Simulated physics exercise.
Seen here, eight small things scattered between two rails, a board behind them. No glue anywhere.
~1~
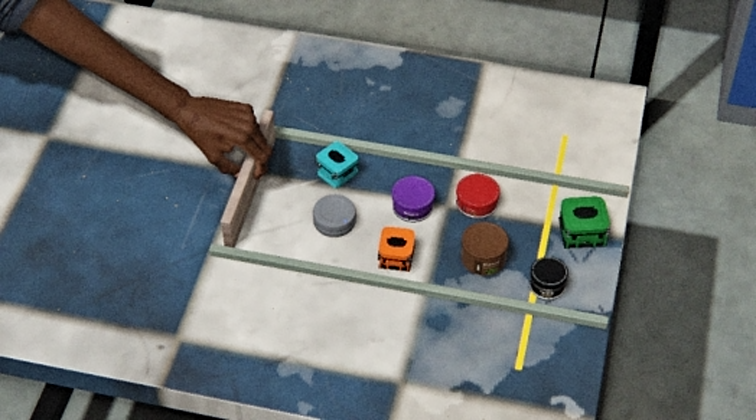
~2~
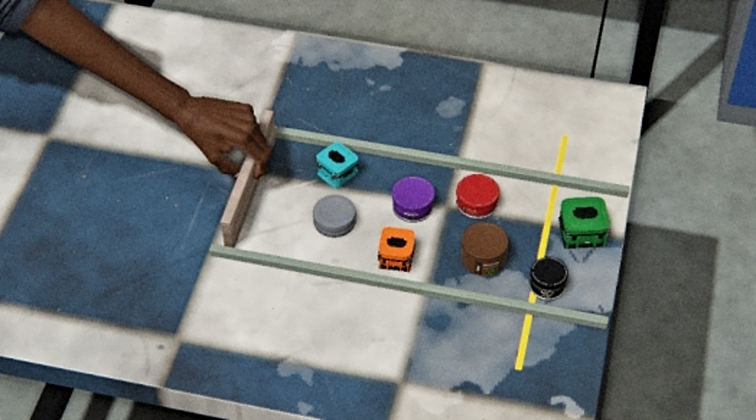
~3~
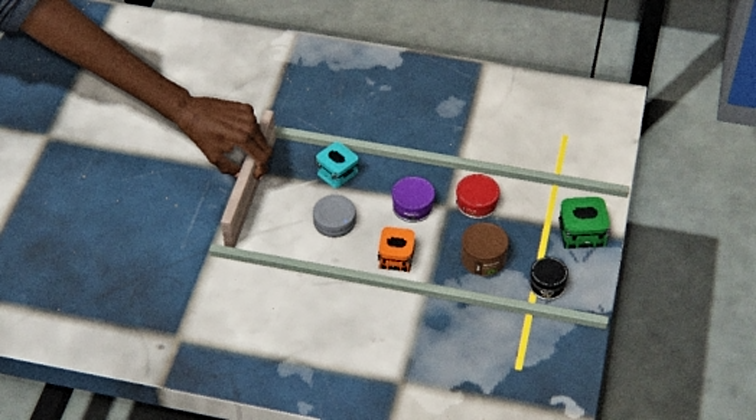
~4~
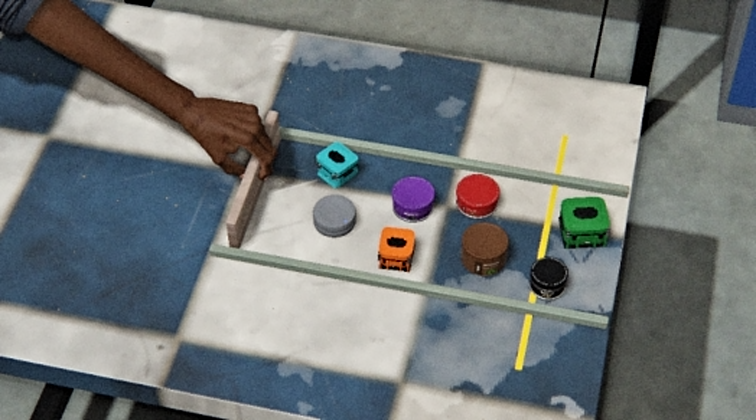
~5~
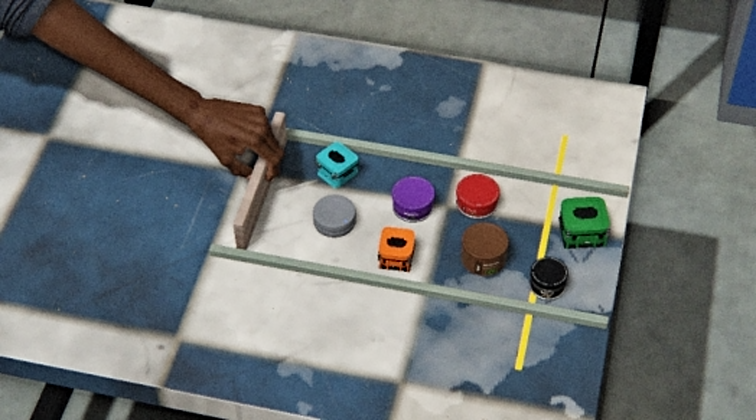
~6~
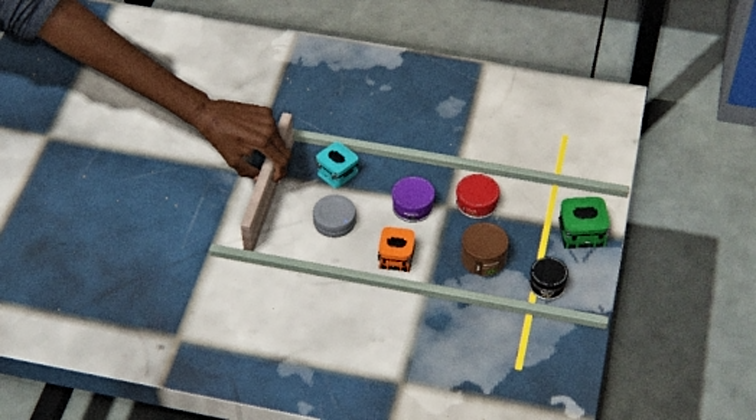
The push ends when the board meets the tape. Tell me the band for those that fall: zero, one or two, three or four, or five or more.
The number that fall off is one or two.
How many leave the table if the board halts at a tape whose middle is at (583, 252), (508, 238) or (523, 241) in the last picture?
The counts: 4, 0 and 0.
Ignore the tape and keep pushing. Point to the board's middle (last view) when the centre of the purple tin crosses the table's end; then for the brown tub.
Near (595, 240) and (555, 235).
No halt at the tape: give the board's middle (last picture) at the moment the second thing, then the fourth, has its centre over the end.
Near (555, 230) and (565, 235).
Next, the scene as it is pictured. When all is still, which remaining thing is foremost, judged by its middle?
The green case.
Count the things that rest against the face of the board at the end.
In contact: 4.
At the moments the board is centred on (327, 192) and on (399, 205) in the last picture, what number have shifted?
2 and 4.
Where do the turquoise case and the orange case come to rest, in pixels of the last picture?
The turquoise case stops around (569, 194); the orange case around (551, 288).
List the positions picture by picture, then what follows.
Green case (584, 222); black pot (548, 279); brown tub (485, 249); board (249, 178); tape (543, 245), in the first frame.
Black pot (548, 279); grey lid (335, 216), in the second frame.
Brown tub (485, 249); red pot (478, 197), in the third frame.
Green case (584, 222); board (254, 179), in the fourth frame.
Black pot (548, 279); turquoise case (338, 166), in the fifth frame.
Green case (584, 222); black pot (548, 279); brown tub (485, 249); board (269, 182); tape (543, 245), in the sixth frame.
Soon after, none off yet; green case at rest near (584, 222); black pot at rest near (548, 279); brown tub at rest near (485, 249).
At rest, the number that fall off is one or two; fallen, black pot.
